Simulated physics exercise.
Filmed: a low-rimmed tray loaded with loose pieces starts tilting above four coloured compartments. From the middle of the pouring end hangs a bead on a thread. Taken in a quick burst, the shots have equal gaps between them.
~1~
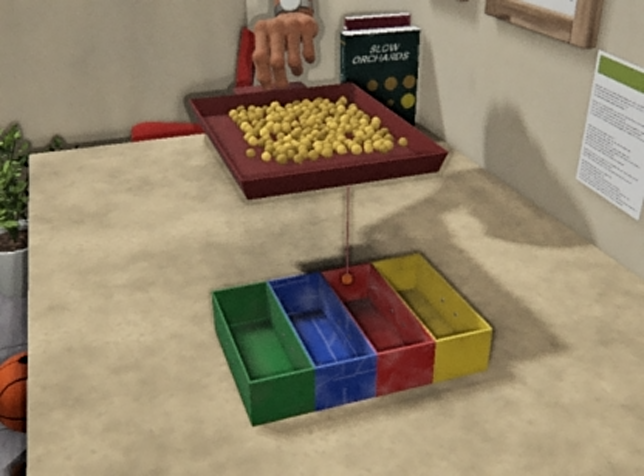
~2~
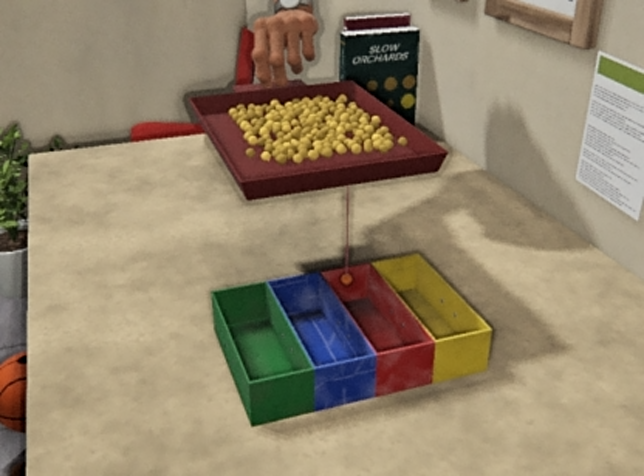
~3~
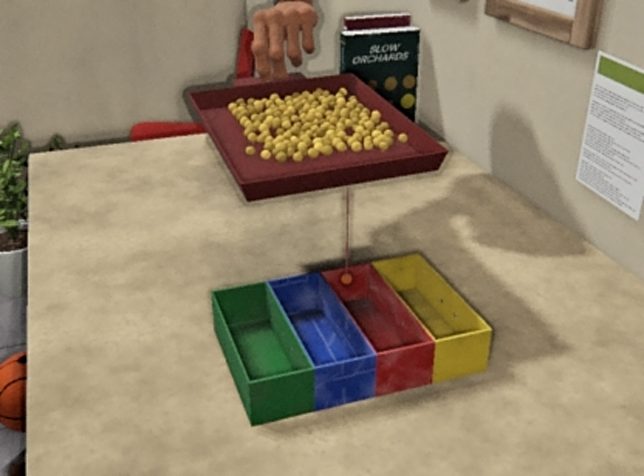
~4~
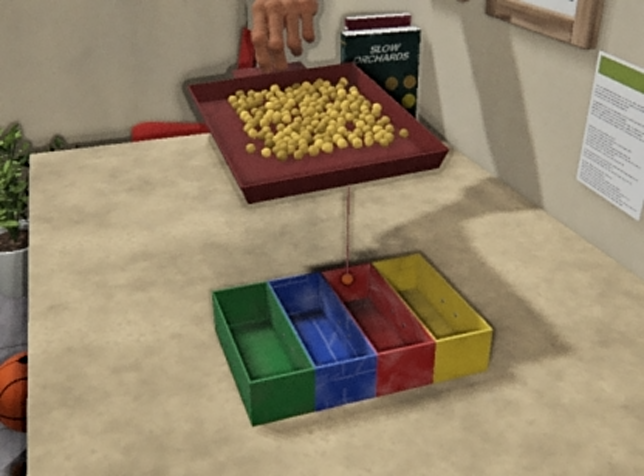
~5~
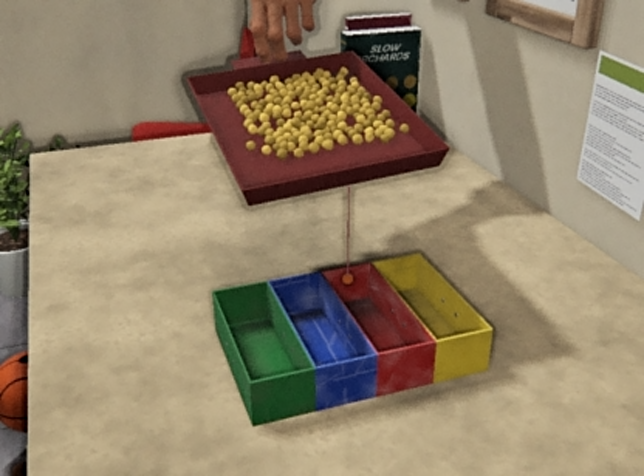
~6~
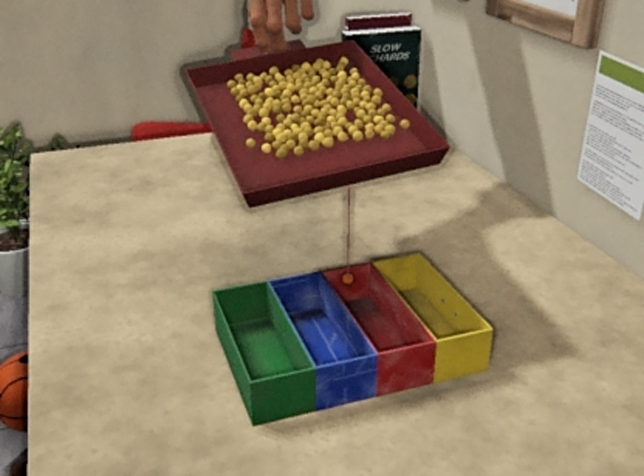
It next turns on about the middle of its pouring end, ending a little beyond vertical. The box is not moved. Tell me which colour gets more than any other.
The green one gets the most.
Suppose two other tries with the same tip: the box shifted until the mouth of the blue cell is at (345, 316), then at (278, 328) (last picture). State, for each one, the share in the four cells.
Around 70 per cent for the first position, around 100 per cent for the second.
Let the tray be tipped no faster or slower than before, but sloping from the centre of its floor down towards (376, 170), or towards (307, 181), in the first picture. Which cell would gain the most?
Try 1 - the cell in yellow / try 2 - the green one.
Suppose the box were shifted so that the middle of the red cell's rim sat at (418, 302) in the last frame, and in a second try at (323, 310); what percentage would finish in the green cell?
Roughly 40% the first time and 10% the second time.
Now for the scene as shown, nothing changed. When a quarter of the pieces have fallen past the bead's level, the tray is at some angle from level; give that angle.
It has tipped about 95 degrees.
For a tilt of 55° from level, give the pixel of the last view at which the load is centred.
The load is centred about (290, 162).
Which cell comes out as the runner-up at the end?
The cell in second spot is the blue cell.
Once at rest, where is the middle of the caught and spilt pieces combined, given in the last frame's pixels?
Resting centre, last picture - approx. (272, 362).
Soon after the last picture, tray tipped steeply; nearly all on the tray; a stray few in the green cell; a stray few in the blue cell; a stray few falling or outside the box.
A little later, tray tipped right over; most on the tray; a small part in the green cell; a stray few in the blue cell; about a quarter falling or outside the box.
Later still, tray tipped past a quarter turn; about two thirds in the green cell; about a quarter in the blue cell; a stray few in the red cell; a stray few falling or outside the box.
At rest, tray tipped past a quarter turn; about two thirds in the green cell; about a quarter in the blue cell; a stray few in the red cell; none in the yellow cell; a stray few outside the box.
